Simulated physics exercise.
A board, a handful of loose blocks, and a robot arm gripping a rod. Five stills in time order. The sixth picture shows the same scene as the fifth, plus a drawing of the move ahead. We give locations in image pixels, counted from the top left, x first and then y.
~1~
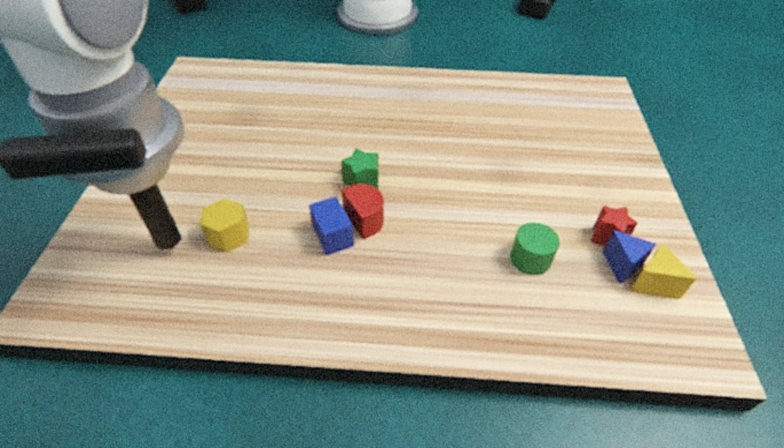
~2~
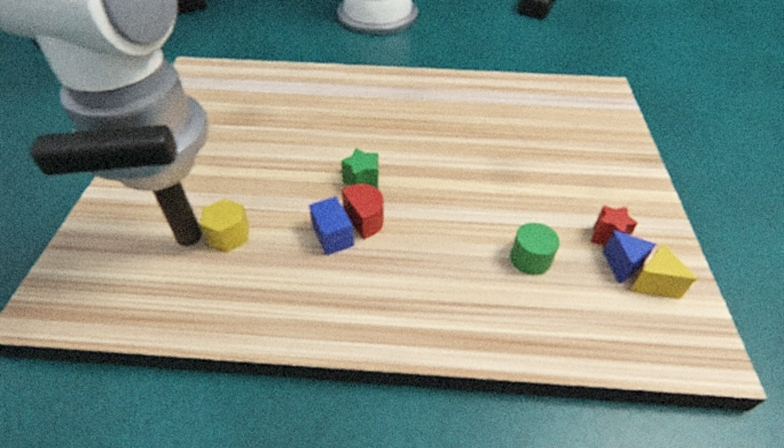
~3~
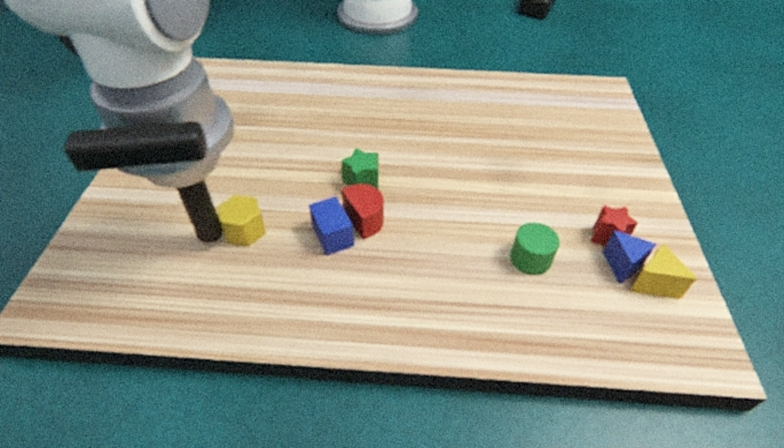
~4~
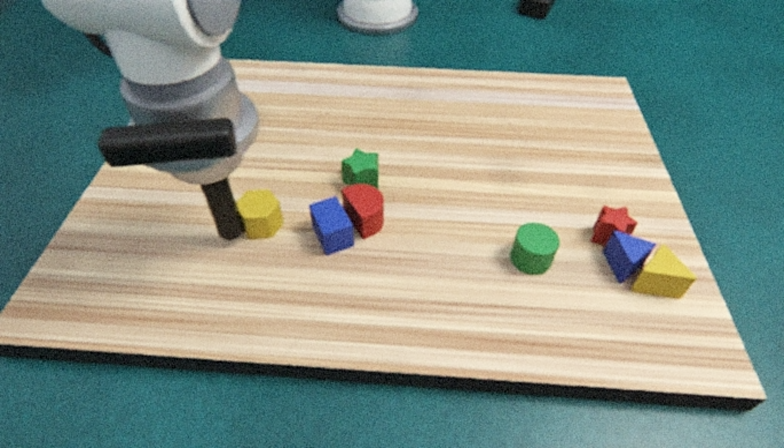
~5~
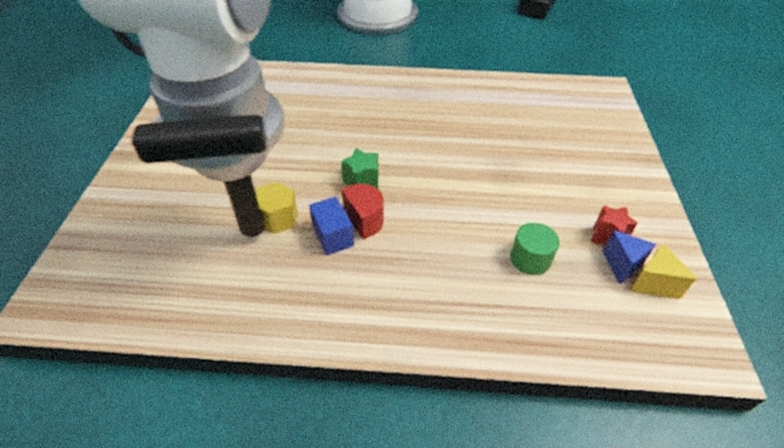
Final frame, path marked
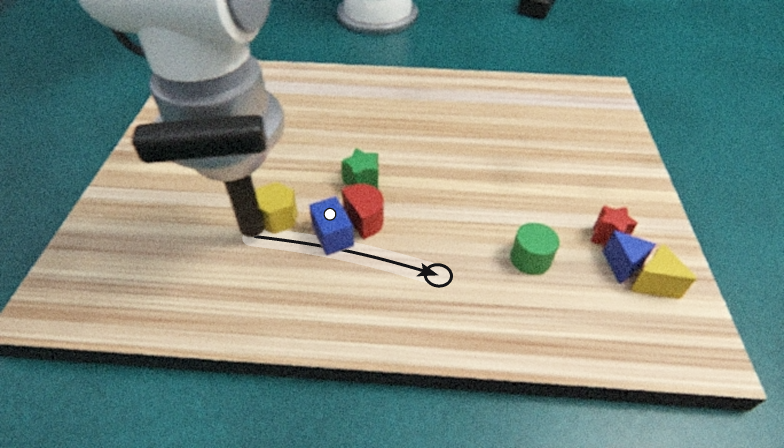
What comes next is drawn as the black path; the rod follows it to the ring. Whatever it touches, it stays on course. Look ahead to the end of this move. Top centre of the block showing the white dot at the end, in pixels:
I'd place it at (370, 212), taking the centre of its top.
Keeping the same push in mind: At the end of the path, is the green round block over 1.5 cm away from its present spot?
No - that is not the case.
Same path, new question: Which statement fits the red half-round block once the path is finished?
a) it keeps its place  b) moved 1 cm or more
My pick is b.
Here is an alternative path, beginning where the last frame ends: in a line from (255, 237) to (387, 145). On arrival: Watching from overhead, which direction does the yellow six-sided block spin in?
It spins anti-clockwise.
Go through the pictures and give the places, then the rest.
The first frame shows lower end of the rod at (169, 240), tops of blocks, yellow six-sided block at (222, 214), blue oblong block at (330, 214), red half-round block at (364, 198), green round block at (538, 237).
The second frame shows rod at (190, 237), blocks as before.
The third frame shows rod at (211, 234), yellow six-sided block at (238, 209).
The fourth frame shows rod at (232, 231), yellow six-sided block at (256, 203).
The fifth frame shows rod at (252, 228), yellow six-sided block at (273, 196), blue oblong block at (330, 214), red half-round block at (364, 198), green round block at (538, 237).
The drawn path runs from (255, 237) via (346, 251), ending at (438, 275); the dot is on the blue oblong block.
On the path given first. One third of the way, rod at (314, 237); yellow six-sided block at (280, 194), turned 20° anticlockwise; blue oblong block at (339, 213).
Two thirds of the way, rod at (377, 249); yellow six-sided block at (280, 194), turned 20° anticlockwise; blue oblong block at (370, 212), turned 45° anticlockwise; red half-round block at (377, 190), turned 40° anticlockwise.
At the end, rod at (439, 267); yellow six-sided block at (280, 194), turned 20° anticlockwise; blue oblong block at (370, 212), turned 45° anticlockwise; red half-round block at (377, 190), turned 40° anticlockwise; green round block not moved.
